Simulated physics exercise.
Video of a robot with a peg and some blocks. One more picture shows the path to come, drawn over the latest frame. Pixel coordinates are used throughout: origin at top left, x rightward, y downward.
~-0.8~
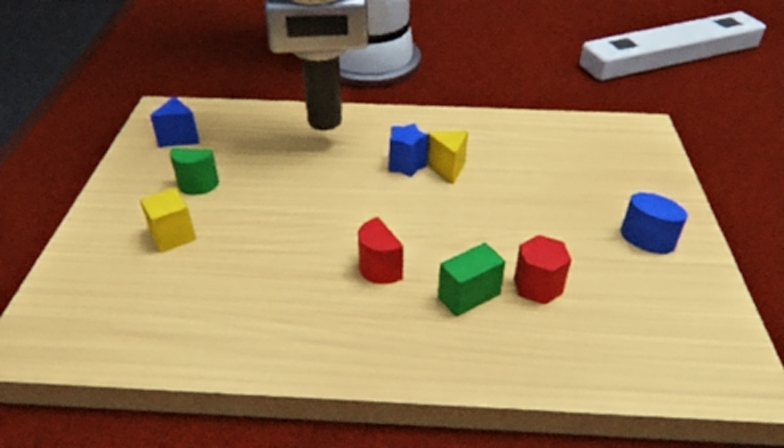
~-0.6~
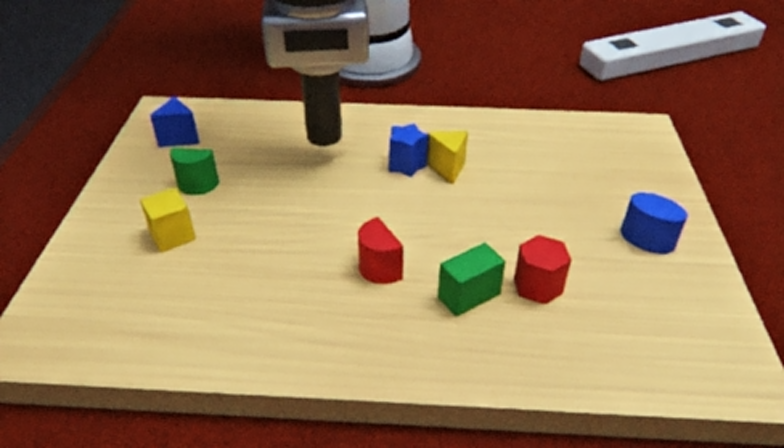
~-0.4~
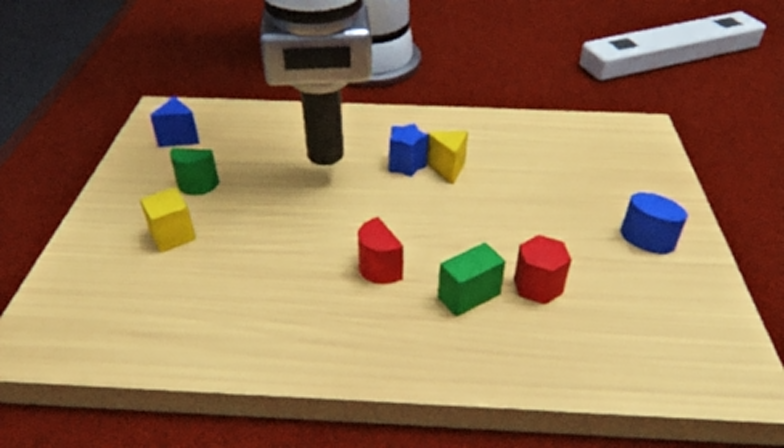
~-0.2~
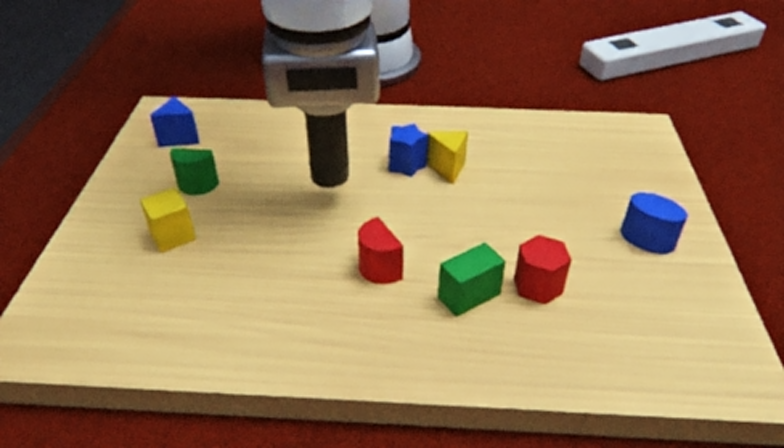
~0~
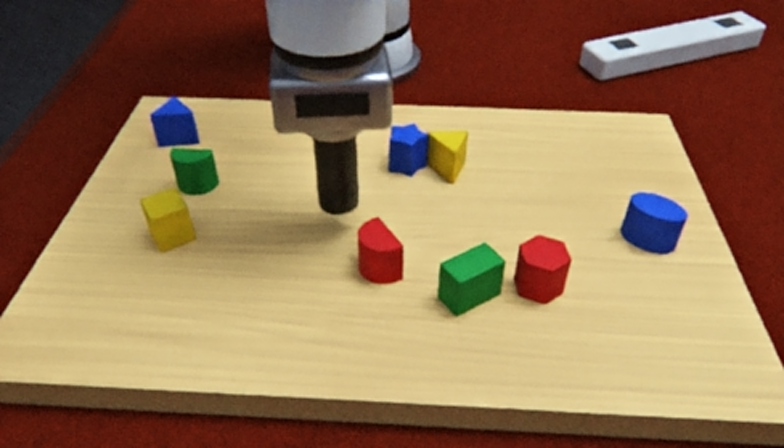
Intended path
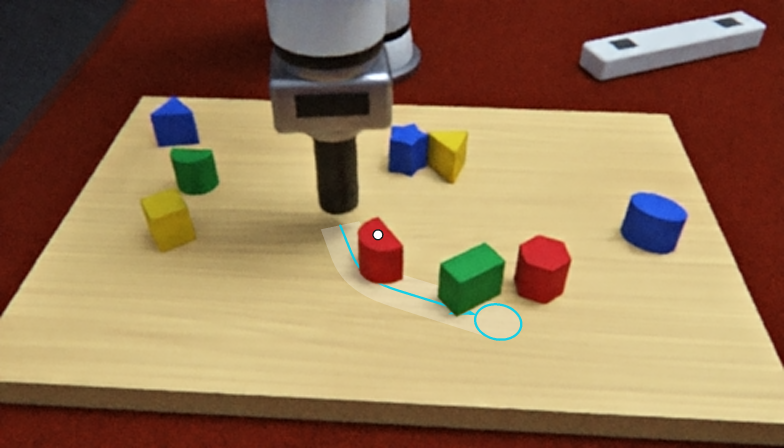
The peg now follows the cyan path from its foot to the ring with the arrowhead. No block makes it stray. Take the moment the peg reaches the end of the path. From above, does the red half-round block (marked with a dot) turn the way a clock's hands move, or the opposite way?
From overhead, clockwise.
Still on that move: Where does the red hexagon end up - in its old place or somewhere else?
Put simply, it goes somewhere else.
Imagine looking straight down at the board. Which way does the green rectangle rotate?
Verdict: Counterclockwise.
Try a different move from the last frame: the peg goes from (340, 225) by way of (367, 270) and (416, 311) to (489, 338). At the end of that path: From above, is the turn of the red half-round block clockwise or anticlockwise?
Twists clockwise.
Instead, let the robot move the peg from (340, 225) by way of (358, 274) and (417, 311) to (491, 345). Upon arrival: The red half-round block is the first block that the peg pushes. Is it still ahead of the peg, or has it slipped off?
In the end it is ahead.
The line goes from (340, 225) by way of (362, 271) and (425, 299) to (498, 322); the dot is on the red half-round block.
What follows on the original path. One third of the way, peg at (362, 249); red half-round block at (400, 257), turned 15° anticlockwise.
Two thirds of the way, peg at (426, 276); red half-round block at (462, 292); green rectangle at (488, 260).
At the end, peg at (502, 299); red half-round block at (512, 324), turned 70° clockwise; green rectangle at (524, 261), turned 90° anticlockwise; red hexagon at (557, 246), turned 20° clockwise.
